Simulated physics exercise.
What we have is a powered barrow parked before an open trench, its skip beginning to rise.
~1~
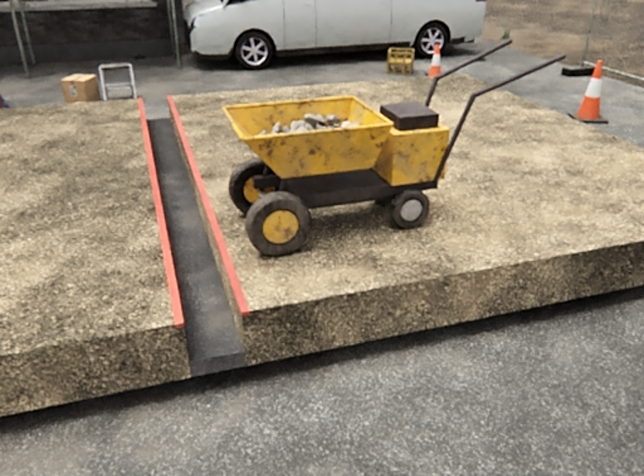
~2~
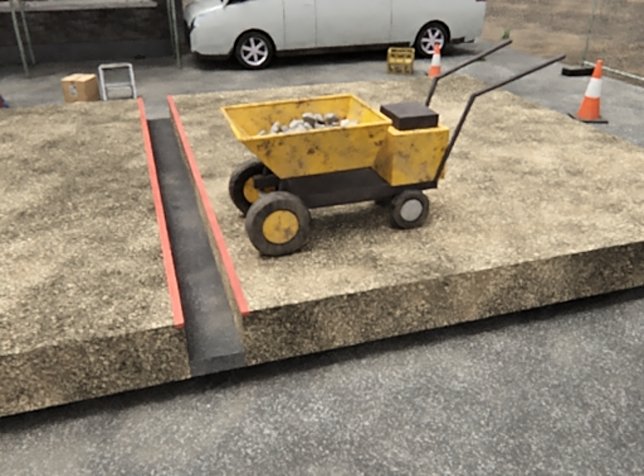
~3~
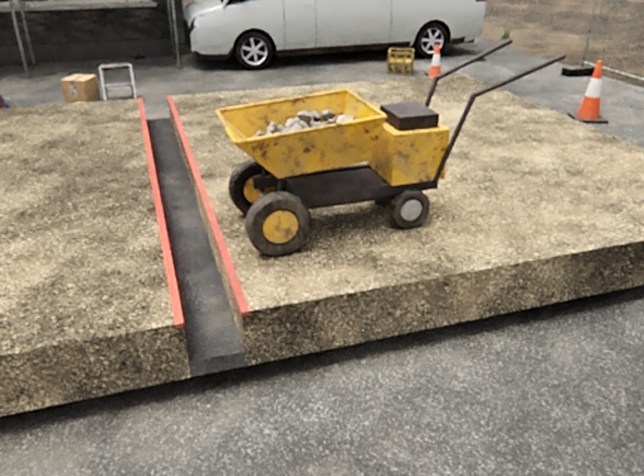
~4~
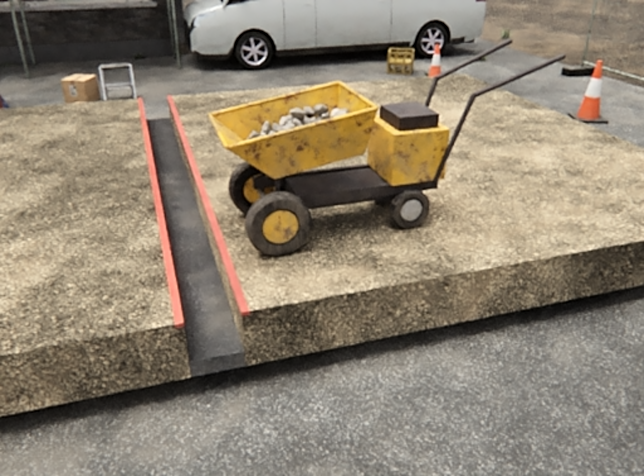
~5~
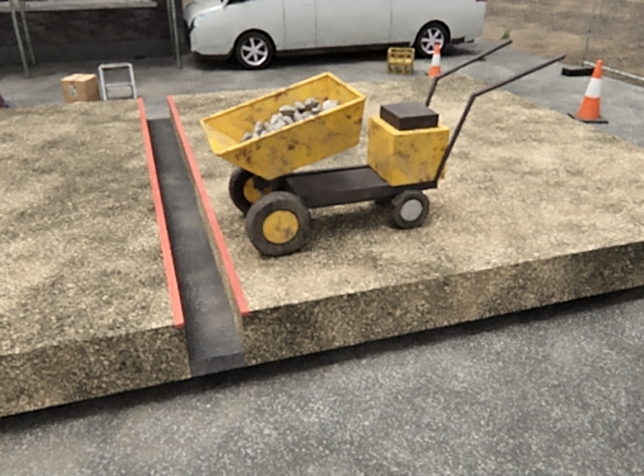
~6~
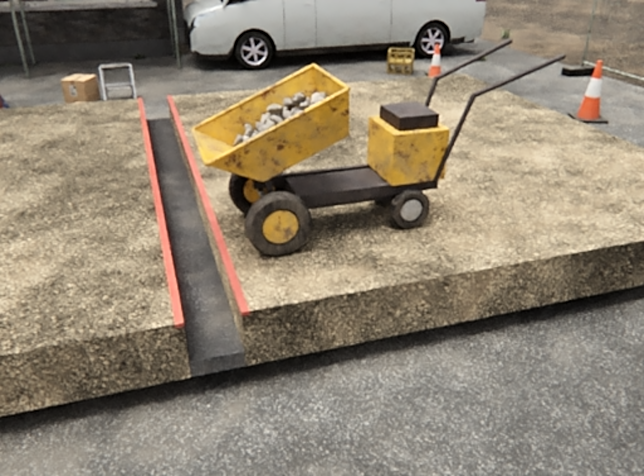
The yellow skip of a small wheeled barrow, loaded with broken stones, tilted steadily forward toward the red-edged trench on the left, its back end rising while the wheels and handles stayed still.
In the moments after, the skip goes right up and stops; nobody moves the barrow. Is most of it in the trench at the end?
The trench takes under half.
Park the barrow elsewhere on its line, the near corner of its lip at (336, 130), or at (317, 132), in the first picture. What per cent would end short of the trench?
Near 40 % and 20 %.
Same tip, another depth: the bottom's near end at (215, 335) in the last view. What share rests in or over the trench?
About 10 per cent.
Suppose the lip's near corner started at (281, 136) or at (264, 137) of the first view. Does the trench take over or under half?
At the first place over half, at the second above a half.
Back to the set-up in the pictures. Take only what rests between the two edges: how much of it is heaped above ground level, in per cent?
Some 30 per cent.
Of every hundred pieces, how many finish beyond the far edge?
It comes to 60 per cent or so.
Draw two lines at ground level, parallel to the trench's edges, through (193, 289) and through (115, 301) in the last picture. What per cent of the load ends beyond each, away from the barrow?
Roughly 70 per cent, and 10 per cent.
Soon after the last picture, skip tipped steeply; all in the skip.
A little later, skip tipped right over; most in the skip; a stray few in or heaped over the trench; about a quarter beyond it.
Later still, skip tipped right over; about a quarter in the skip; a small part in or heaped over the trench; about two thirds beyond it.
At rest, skip tipped right over; about a quarter in the skip; a small part in or heaped over the trench; about two thirds beyond it.
